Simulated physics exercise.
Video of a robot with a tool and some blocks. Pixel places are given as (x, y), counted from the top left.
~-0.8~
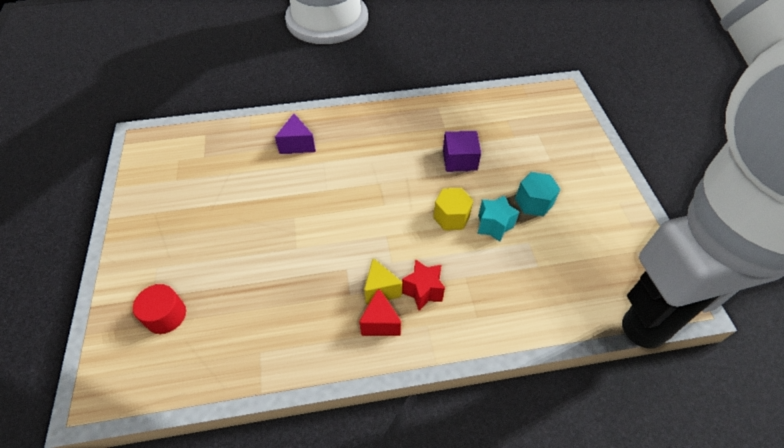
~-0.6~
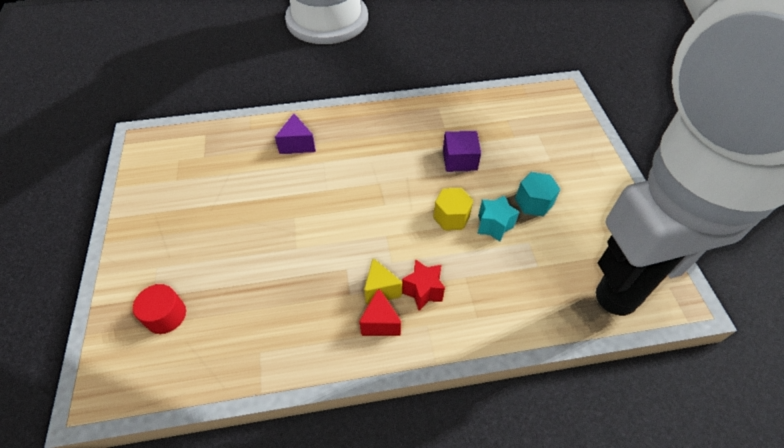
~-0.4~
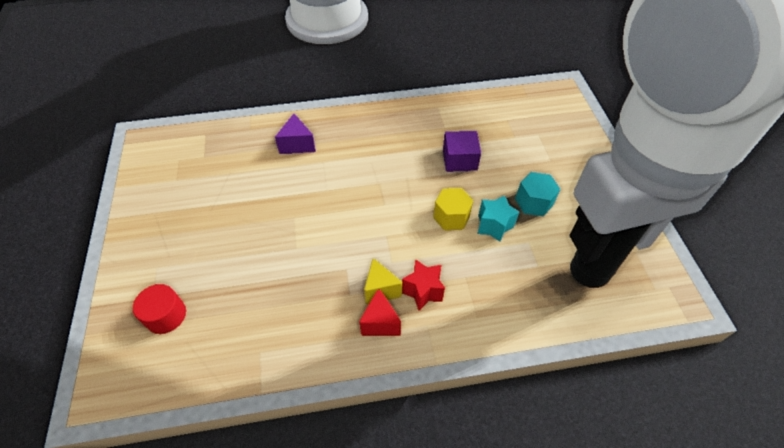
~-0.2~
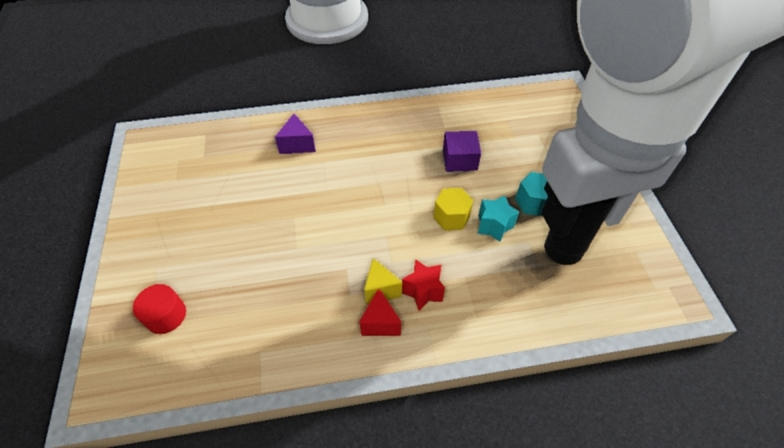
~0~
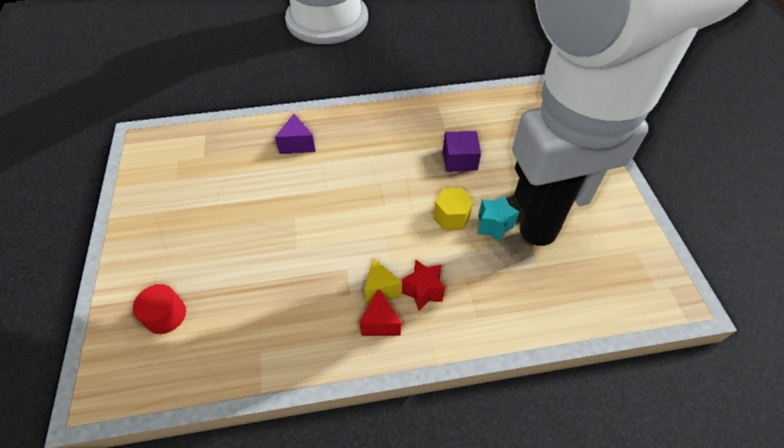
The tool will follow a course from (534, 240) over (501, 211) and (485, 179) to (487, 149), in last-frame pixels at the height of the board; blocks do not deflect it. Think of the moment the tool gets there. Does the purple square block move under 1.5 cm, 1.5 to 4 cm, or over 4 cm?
Overall it shifts between 1.5 and 4 cm.
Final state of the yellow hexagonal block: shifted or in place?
The push reaches it.
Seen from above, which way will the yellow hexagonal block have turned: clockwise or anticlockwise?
It makes a counterclockwise turn.
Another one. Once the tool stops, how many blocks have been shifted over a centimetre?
Three or more blocks.
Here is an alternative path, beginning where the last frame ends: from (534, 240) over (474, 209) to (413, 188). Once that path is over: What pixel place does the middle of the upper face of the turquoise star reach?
Located at (386, 161).
What follows on the original path. One third of the way, tool (503, 202); yellow hexagonal block (439, 197), turned 40° anticlockwise; turquoise star (473, 190), turned 30° anticlockwise.
Two thirds of the way, tool (487, 170); yellow hexagonal block (434, 195), turned 60° anticlockwise; purple square block (461, 140); turquoise star (461, 177), turned 60° anticlockwise.
At the end, tool (489, 139); yellow hexagonal block (434, 195), turned 60° anticlockwise; purple square block (456, 128), turned 65° anticlockwise; turquoise star (461, 177), turned 60° anticlockwise; turquoise hexagonal block not moved.
